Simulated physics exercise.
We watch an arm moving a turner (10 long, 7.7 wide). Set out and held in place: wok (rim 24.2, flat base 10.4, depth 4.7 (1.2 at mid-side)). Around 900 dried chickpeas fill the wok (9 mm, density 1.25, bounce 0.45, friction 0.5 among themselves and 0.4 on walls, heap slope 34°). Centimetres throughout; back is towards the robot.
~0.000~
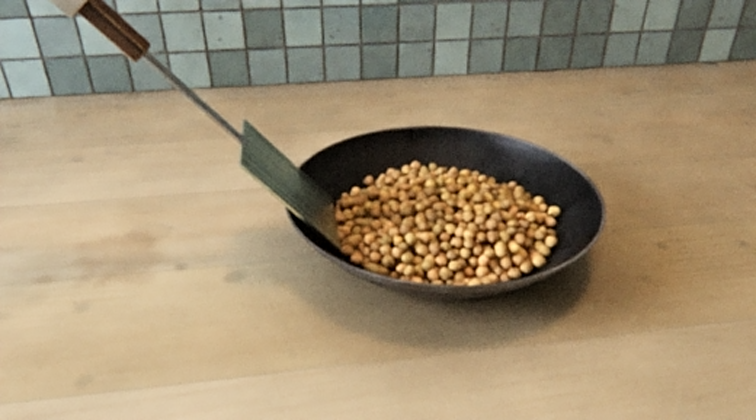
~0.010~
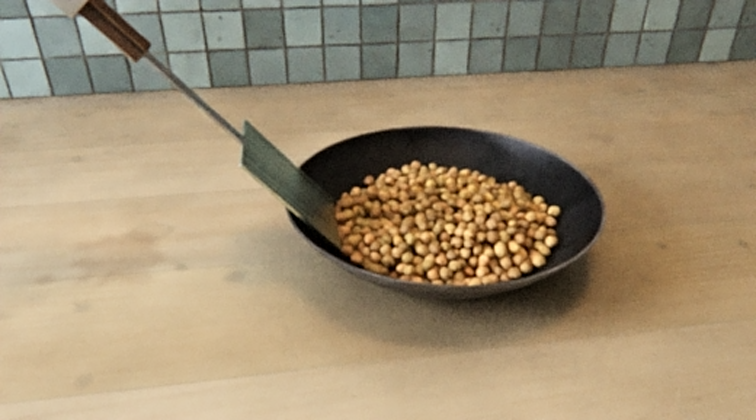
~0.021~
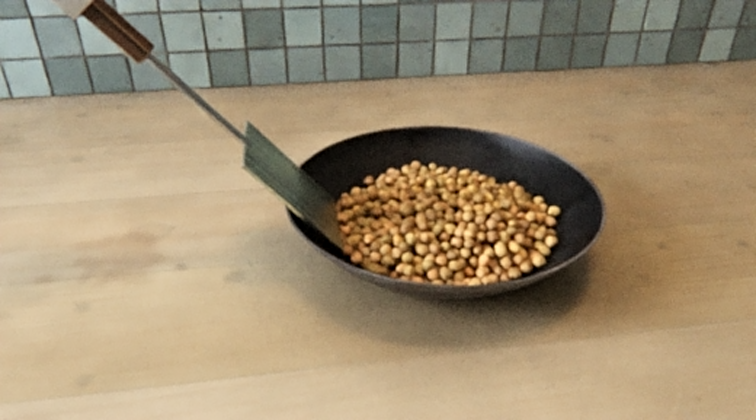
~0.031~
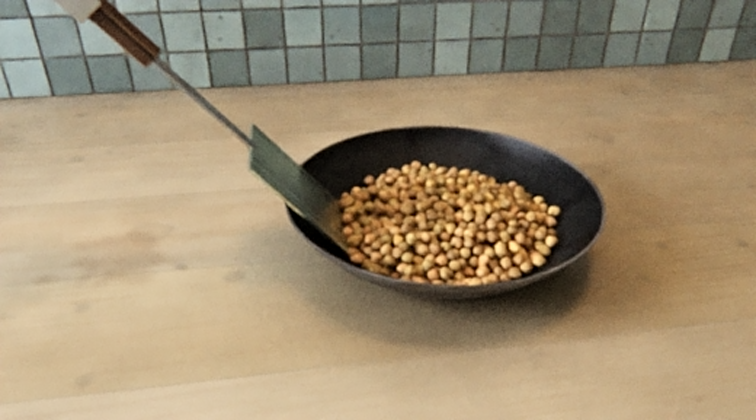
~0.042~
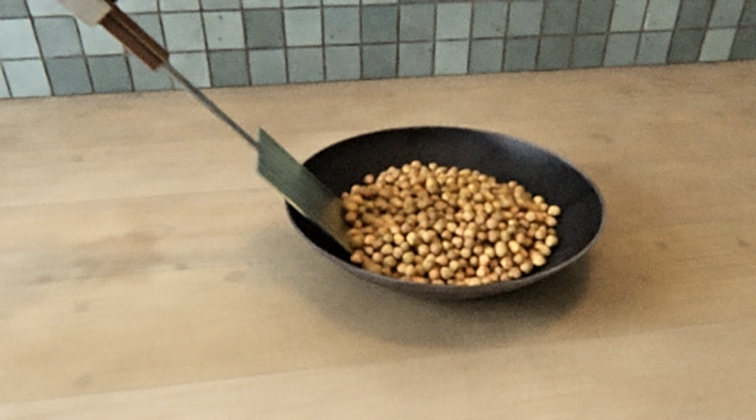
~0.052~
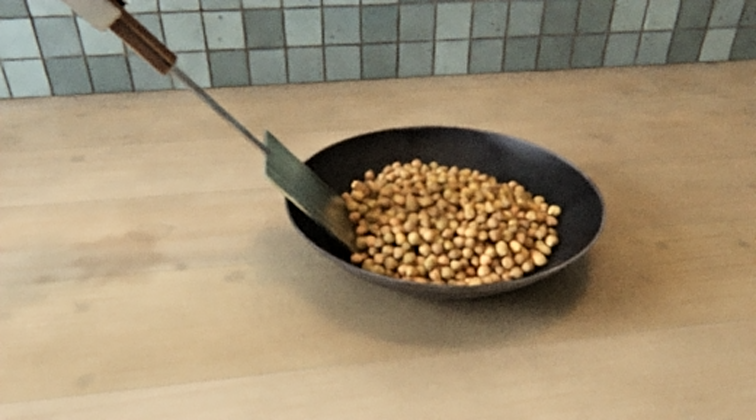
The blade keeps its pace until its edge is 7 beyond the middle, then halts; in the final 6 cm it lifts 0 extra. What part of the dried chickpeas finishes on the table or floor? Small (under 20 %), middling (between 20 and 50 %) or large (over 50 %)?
On the table or floor the share is small, under 20 %.
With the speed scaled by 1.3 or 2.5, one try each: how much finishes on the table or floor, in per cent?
Some 10 and 35 per cent.
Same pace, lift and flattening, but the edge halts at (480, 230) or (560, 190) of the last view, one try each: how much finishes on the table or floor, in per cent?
Some 0 and 35 per cent.
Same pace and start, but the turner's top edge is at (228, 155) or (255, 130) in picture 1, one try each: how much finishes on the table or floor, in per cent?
Some 10 and 15 per cent.
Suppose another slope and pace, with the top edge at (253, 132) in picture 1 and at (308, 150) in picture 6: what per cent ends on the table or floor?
Some 35 per cent.
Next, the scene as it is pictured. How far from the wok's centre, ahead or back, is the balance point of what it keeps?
Roughly 4.0 cm ahead.
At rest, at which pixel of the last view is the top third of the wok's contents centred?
At about (540, 188).
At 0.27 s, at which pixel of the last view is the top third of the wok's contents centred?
Near (522, 188).
By 0.16 s, sloping 50°, highest piece 4 above the table; 900 in the wok.
By 0.27 s, sloping 50°, highest piece 6 above the table; 900 in the wok.
By 0.52 s, sloping 50°, highest piece 6 above the table; 796 in the wok, 99 on the table or floor, 5 on the blade or in flight.
By 1.57 s, sloping 50°, highest piece 6 above the table; 794 in the wok, 106 on the table or floor.
Final count, 794 in the wok, 106 on the table or floor. That is 12 % on the table or floor.
